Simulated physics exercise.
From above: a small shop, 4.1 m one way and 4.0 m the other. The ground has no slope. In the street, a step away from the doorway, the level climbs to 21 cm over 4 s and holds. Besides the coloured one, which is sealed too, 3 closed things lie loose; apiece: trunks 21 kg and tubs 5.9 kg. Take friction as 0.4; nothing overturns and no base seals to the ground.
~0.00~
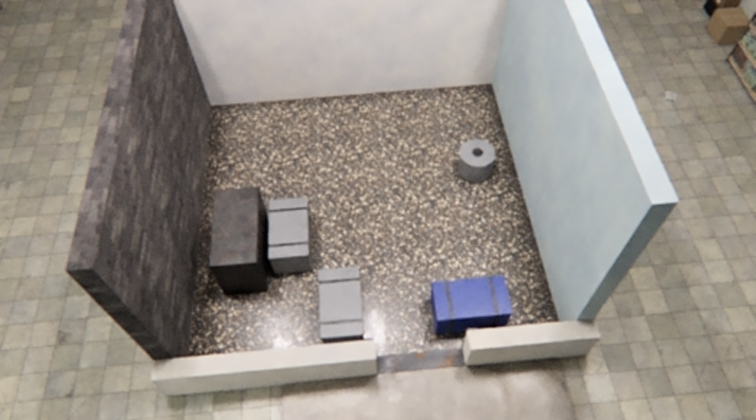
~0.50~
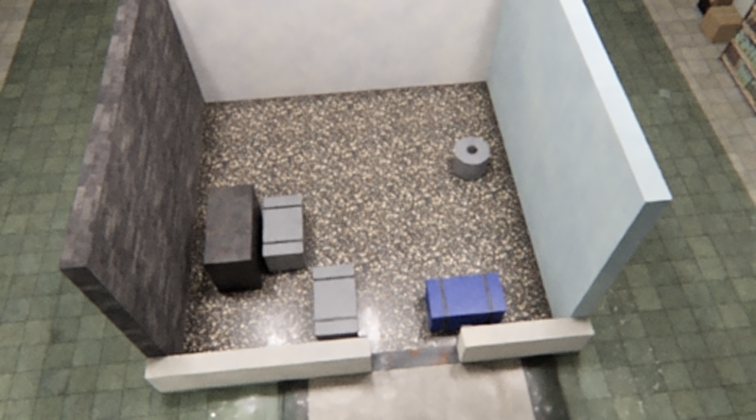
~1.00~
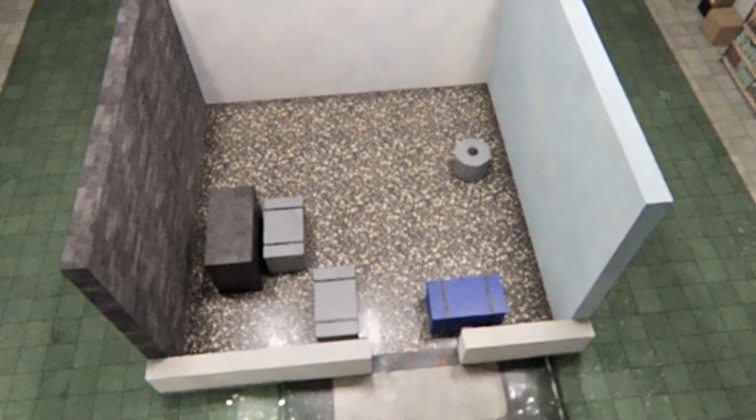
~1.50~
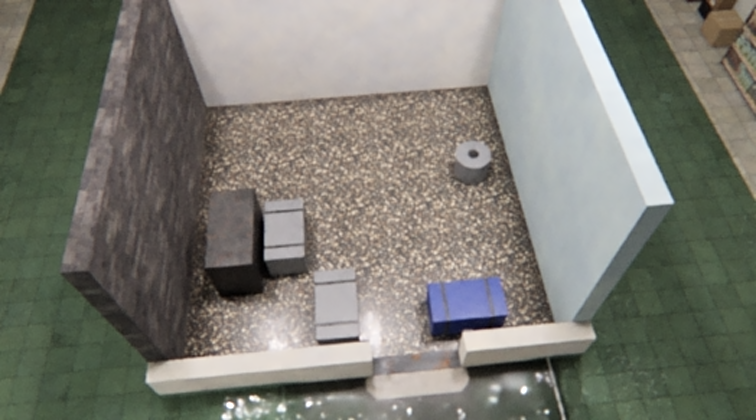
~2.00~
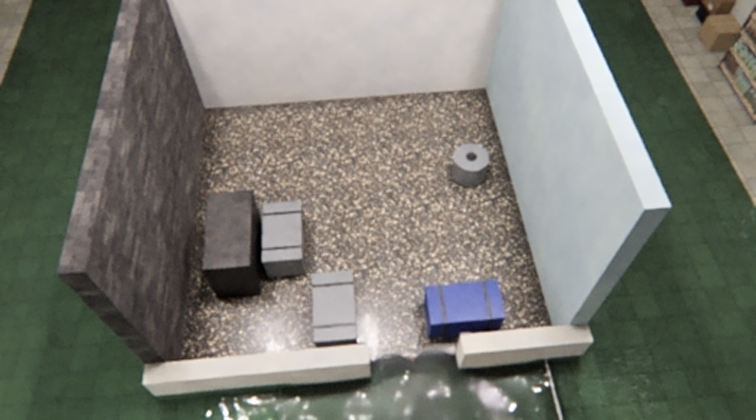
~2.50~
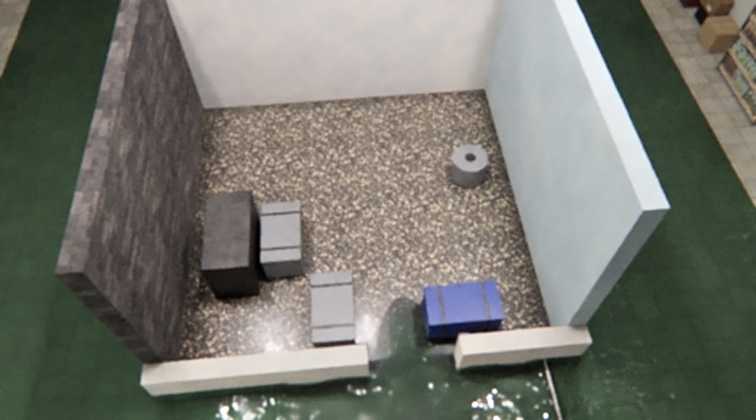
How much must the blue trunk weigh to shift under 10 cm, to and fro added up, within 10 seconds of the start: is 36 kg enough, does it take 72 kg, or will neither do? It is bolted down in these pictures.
Verdict: Only the larger load is enough.
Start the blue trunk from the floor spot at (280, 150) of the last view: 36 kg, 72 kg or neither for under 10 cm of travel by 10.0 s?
The smaller is enough.
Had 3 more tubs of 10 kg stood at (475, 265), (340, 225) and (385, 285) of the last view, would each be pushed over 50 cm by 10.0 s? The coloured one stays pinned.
In turn: Under, past it, over.
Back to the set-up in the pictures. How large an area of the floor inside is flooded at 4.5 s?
About 5.5 m2.
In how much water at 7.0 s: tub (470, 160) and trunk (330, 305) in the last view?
About 3 and 4 cm.
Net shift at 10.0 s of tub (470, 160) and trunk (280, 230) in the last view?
In that order: 20 cm, 0 cm.
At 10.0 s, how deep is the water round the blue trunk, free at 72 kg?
About 7 cm.
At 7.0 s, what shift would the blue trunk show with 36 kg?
About 50 cm.
After 3.5 s the blue trunk would be 0 cm from its start with 36 kg and 0 cm from its start with 72 kg; 4 cm of water round it then.
After 4.5 s the blue trunk would be 12 cm from its start with 36 kg and 0 cm from its start with 72 kg; 6 cm of water round it then.
After 7.0 s the blue trunk would be 50 cm from its start with 36 kg and 0 cm from its start with 72 kg; 6 cm of water round it then.
After 10.0 s the blue trunk would be 54 cm from its start with 36 kg and 0 cm from its start with 72 kg; 7 cm of water round it then.
